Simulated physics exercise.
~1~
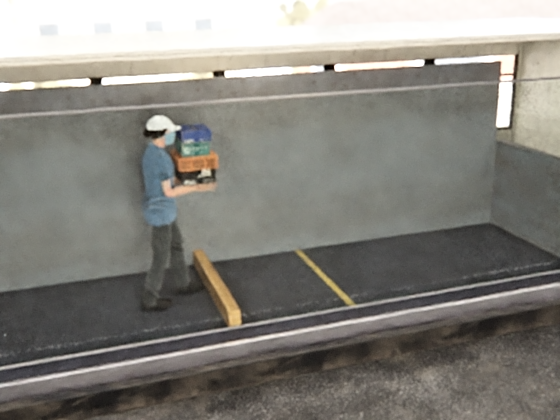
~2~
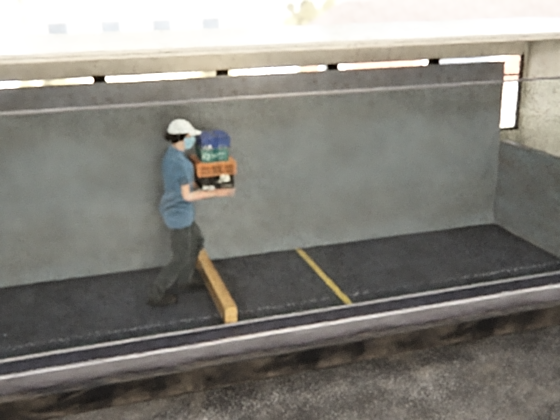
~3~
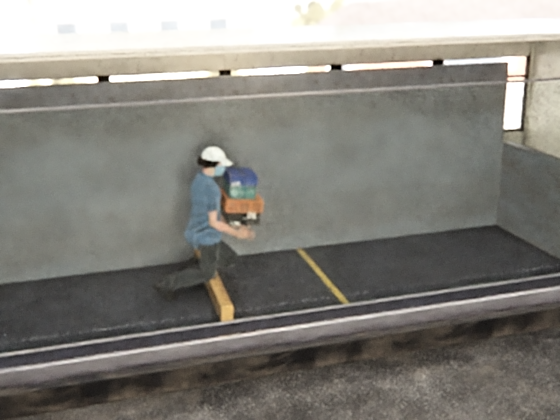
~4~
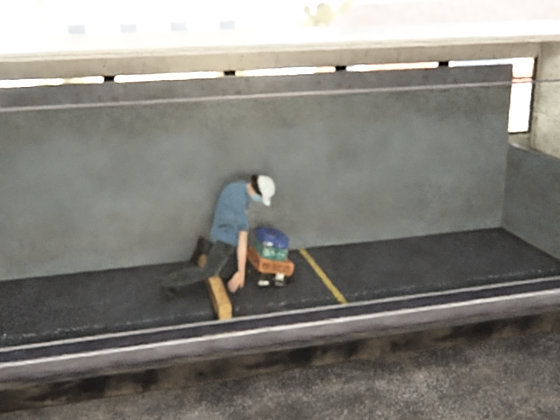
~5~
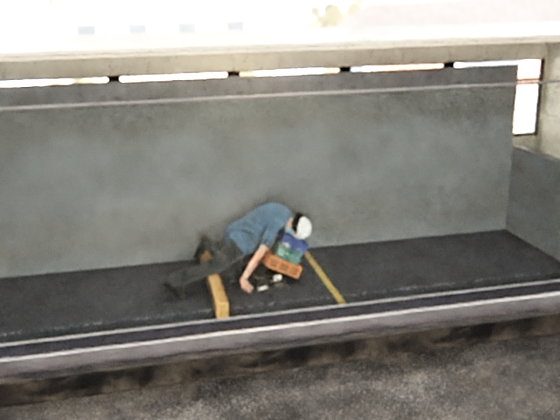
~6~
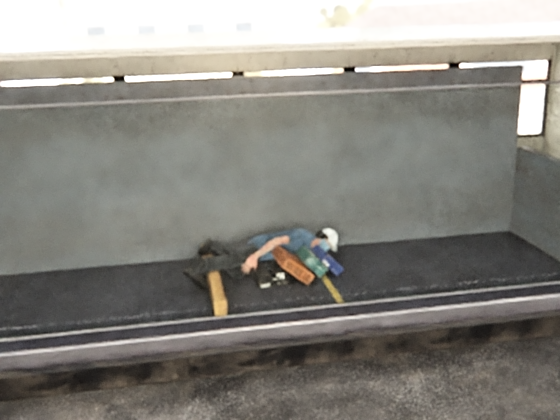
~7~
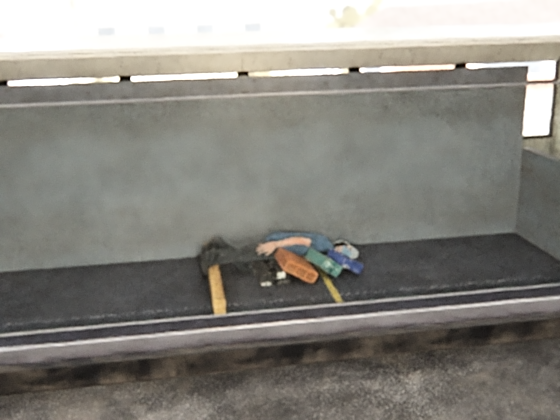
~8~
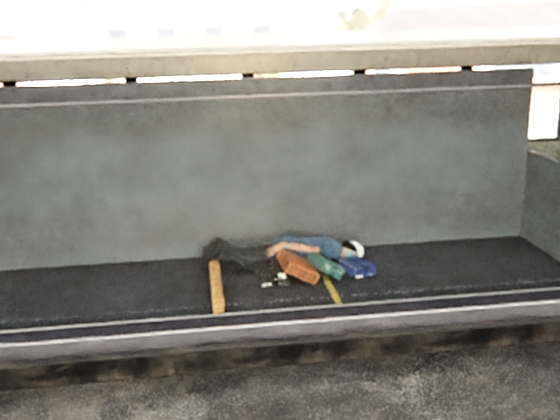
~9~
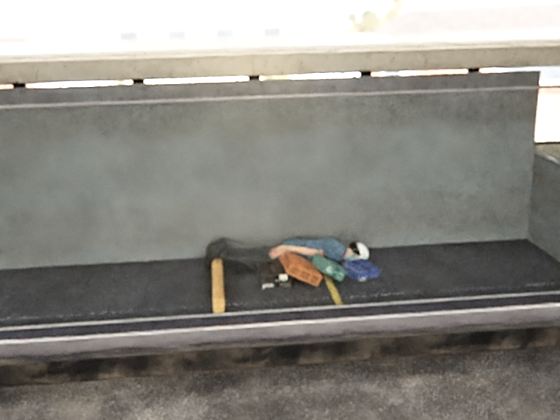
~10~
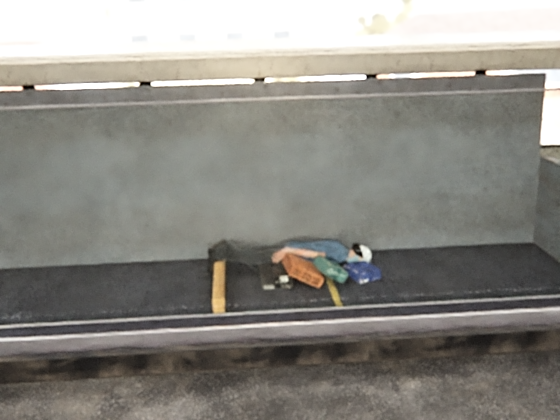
A courier carrying stacked boxes trips over a rail and sprawls headfirst past the yellow line.
